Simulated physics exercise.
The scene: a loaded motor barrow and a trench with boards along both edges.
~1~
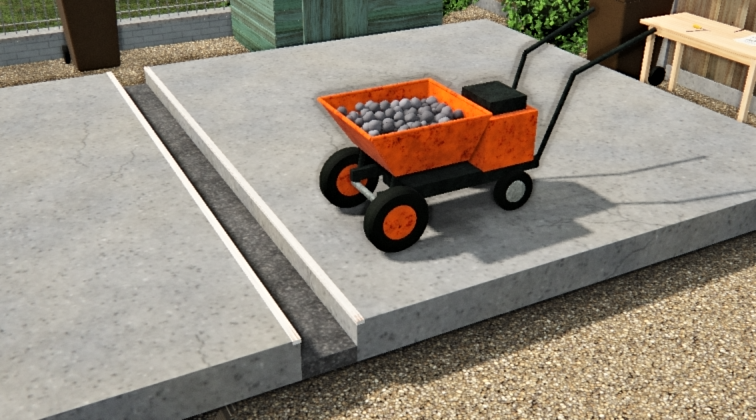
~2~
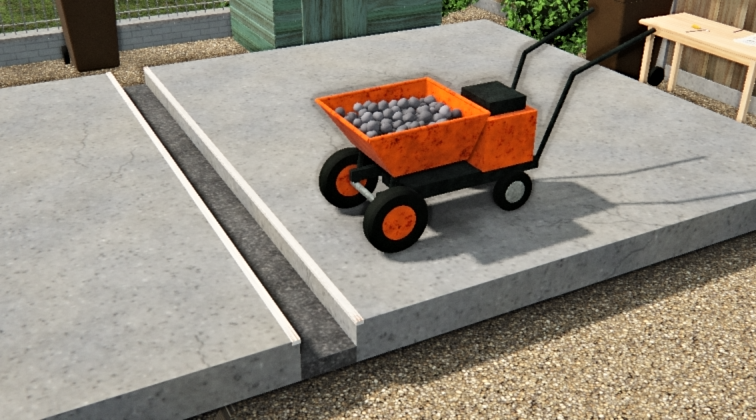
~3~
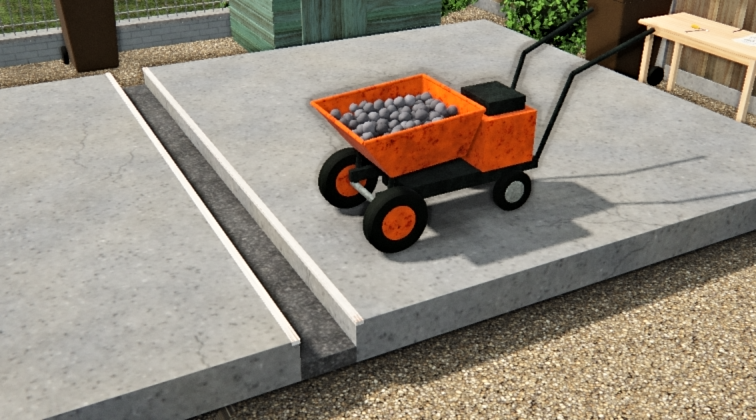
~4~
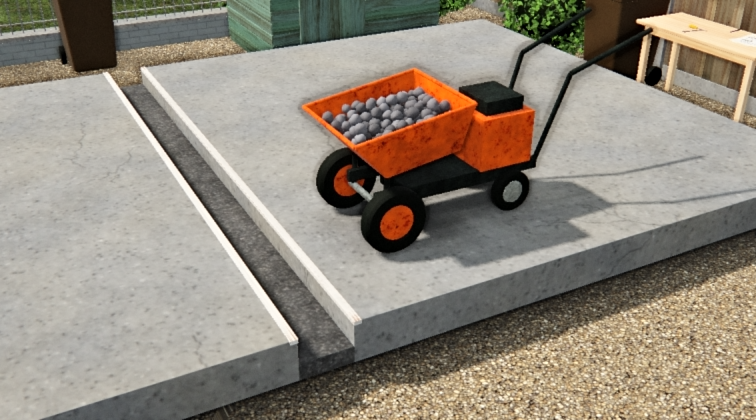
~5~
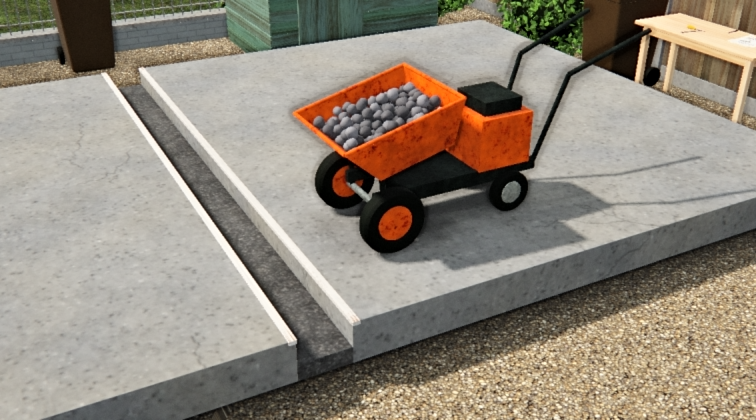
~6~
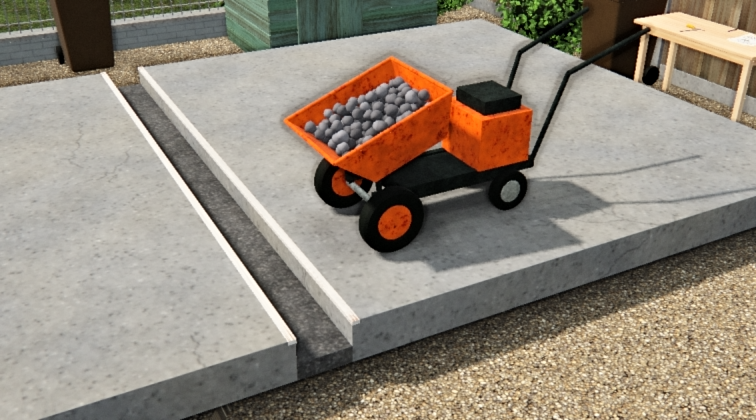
The orange skip of a motor barrow, loaded with round grey cobbles, starts level and tilts gradually forward to the left, its rear rising away from the body, while the wheels stay beside a board-edged trench between concrete slabs.
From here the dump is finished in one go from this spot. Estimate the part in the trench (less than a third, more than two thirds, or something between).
It catches more than two thirds.
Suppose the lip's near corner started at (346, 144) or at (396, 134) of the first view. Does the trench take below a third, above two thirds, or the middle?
First the middle third, then beyond two thirds.
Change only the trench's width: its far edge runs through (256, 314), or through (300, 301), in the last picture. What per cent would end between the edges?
In turn 100 and 30 in a hundred.
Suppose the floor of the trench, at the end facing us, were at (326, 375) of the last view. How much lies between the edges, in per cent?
It comes to 90 per cent or so.
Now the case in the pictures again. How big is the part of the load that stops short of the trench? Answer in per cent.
It comes to 0 per cent or so.
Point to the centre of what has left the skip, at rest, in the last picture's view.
Roughly at (259, 264).
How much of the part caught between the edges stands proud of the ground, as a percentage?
Near 15 %.
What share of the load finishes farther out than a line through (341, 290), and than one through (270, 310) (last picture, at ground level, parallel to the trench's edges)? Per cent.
Roughly 100 per cent, and 20 per cent.
Soon, skip tipped steeply; all in the skip.
A while on, skip tipped right over; most in the skip; about a quarter in or heaped over the trench; a stray few beyond it; a stray few falling.
Towards the end, skip tipped right over; a small part in the skip; about two thirds in or heaped over the trench; a small part beyond it.
Finally, skip tipped right over; most in or heaped over the trench; a small part beyond it.
